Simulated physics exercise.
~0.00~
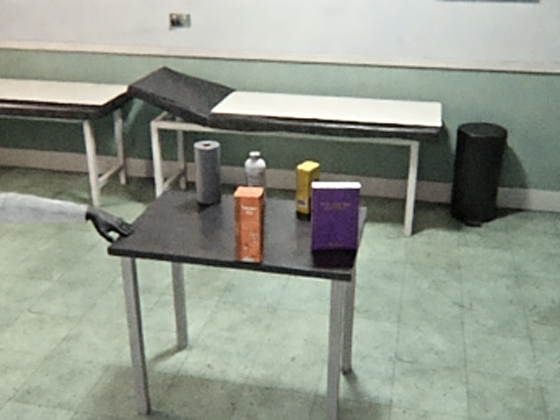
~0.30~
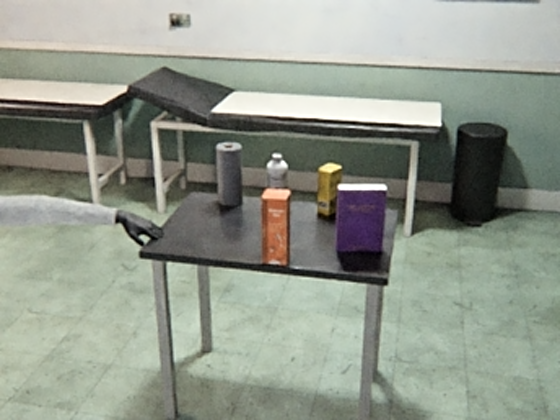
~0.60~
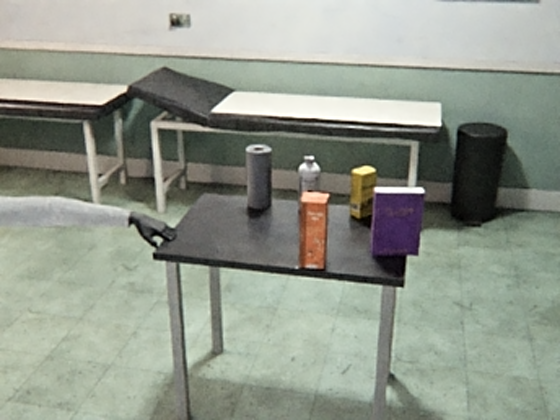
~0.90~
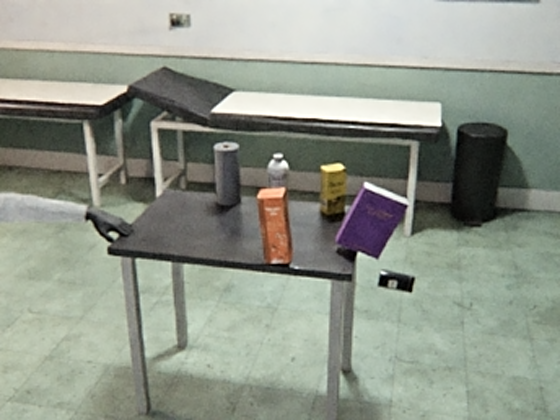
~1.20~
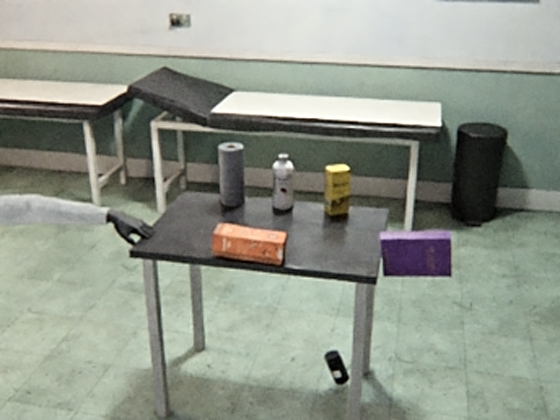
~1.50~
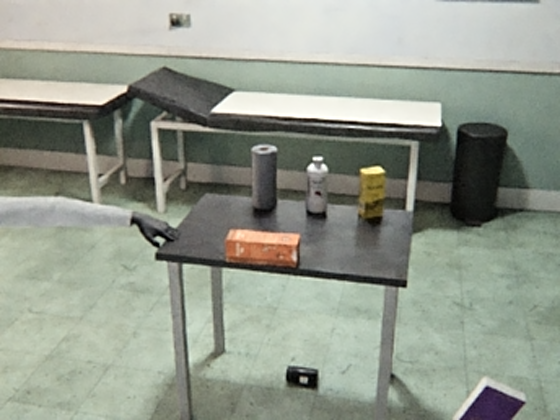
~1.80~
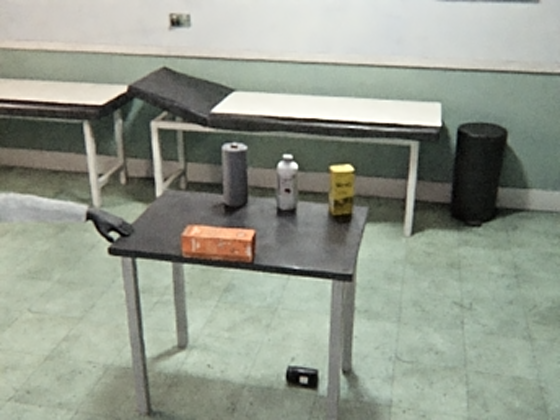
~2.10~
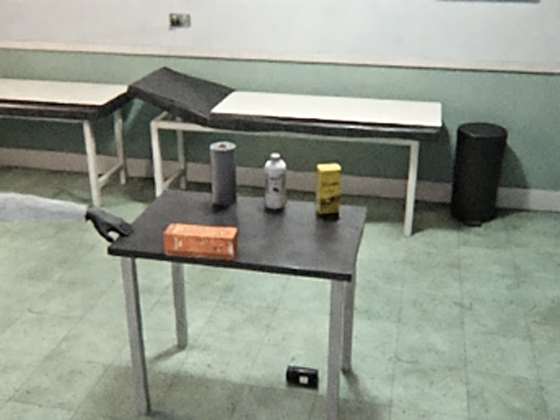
A gloved hand jerked a small dark table right and left several times, sending a purple book and a black jar off onto the floor and toppling an orange carton, while the grey roll, white bottle and yellow carton stayed upright on top.
